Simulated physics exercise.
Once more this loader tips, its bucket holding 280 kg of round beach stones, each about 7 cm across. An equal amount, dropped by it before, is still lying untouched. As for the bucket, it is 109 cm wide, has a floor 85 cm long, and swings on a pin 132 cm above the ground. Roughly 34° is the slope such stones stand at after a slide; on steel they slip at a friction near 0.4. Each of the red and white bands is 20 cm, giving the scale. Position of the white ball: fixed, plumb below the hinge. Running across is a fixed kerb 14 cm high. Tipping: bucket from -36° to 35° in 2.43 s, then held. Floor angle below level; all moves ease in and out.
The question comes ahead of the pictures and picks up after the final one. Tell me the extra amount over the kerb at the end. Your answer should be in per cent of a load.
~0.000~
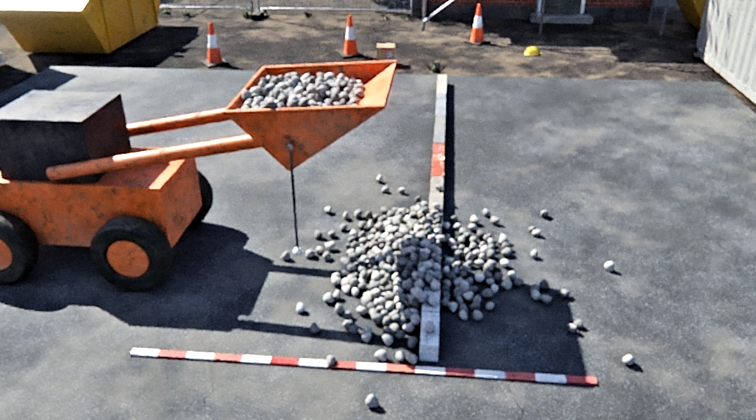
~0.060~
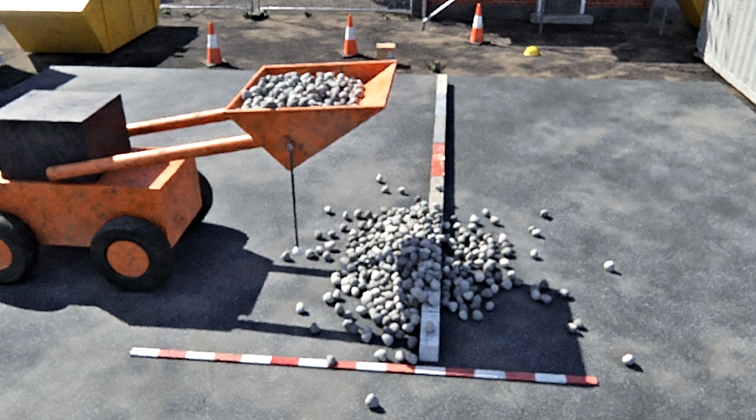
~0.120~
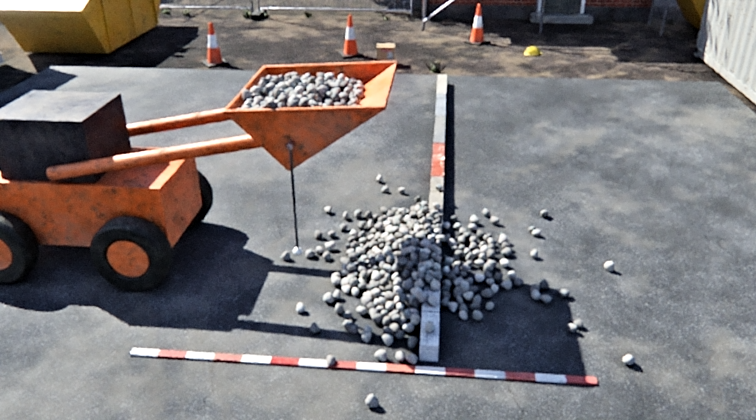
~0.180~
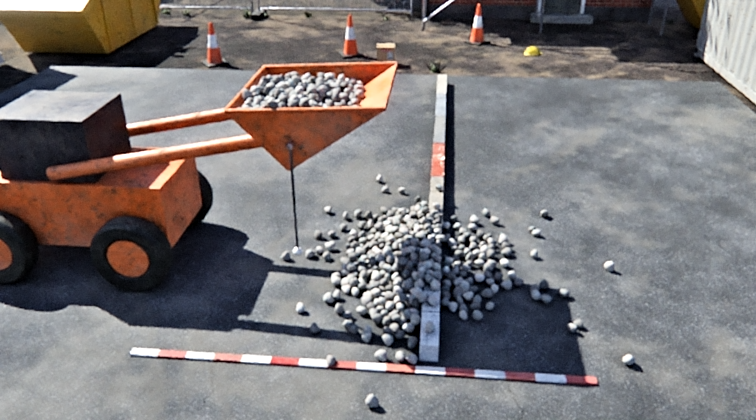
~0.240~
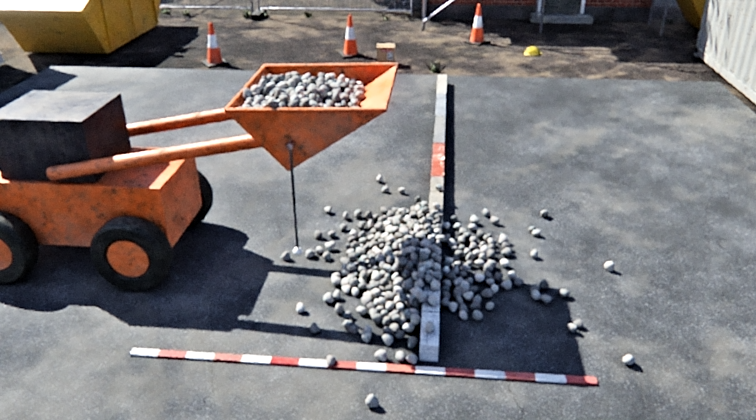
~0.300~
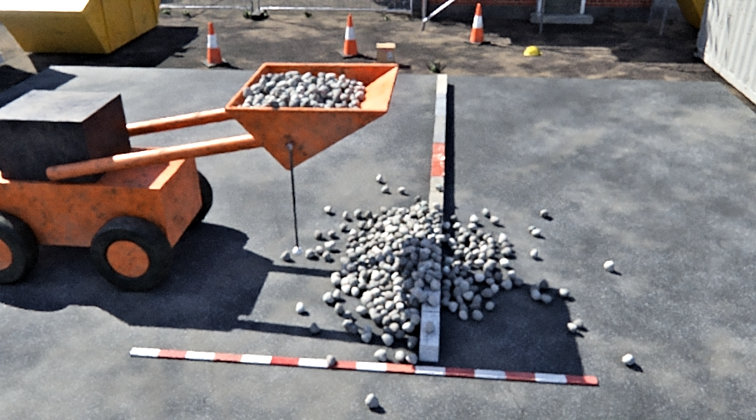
56 per cent.
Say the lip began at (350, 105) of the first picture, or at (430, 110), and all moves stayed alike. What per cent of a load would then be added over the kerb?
Case one about 15 %, case two about 100 %.
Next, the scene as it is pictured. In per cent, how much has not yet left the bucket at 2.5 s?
15 %.
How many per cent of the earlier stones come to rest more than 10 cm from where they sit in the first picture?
Estimate: 20 %, roughly.
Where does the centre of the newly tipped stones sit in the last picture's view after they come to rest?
I'd point to about (447, 254).
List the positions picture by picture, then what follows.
Lip at (385, 107), floor tilted -36°, highest stones at (299, 85). The earlier load is highest near (427, 238), 23 cm above ground level, 82 % on this side of the kerb, 18 % over the kerb, in the first frame.
The bucket is at -36°, its lip at (385, 107); the top of the load is at (300, 85); the stones move at 0.0 m/s on average, in the second frame.
The bucket is at -35°, its lip at (385, 108); the top of the load is at (300, 84); the stones move at 0.0 m/s on average, in the third frame.
Lip at (385, 109), floor tilted -35°, highest stones at (300, 84); the stones move at 0.0 m/s on average, in the fourth frame.
The bucket is at -34°, its lip at (386, 110); the top of the load is at (295, 83); the stones move at 0.1 m/s on average, in the fifth frame.
Lip at (387, 112), floor tilted -33°, highest stones at (295, 83); the stones move at 0.1 m/s on average, in the sixth frame.
After 1.8 s the floor is at 24°; in per cent of one load, 92 in the bucket, 90 on this side of the kerb, 18 over the kerb; the foremost stones are at (570, 283).
After 2.5 s the floor is at 35°; in per cent of one load, 14 in the bucket, 145 on this side of the kerb, 41 over the kerb; the foremost stones are at (570, 283).
After 2.9 s the floor is at 35°; in per cent of one load, 0 in the bucket, 138 on this side of the kerb, 62 over the kerb; the foremost stones are at (577, 284).
After 5.4 s the floor is at 35°; in per cent of one load, 0 in the bucket, 126 on this side of the kerb, 74 over the kerb; the foremost stones are at (588, 278). Net gain over the kerb, 56.
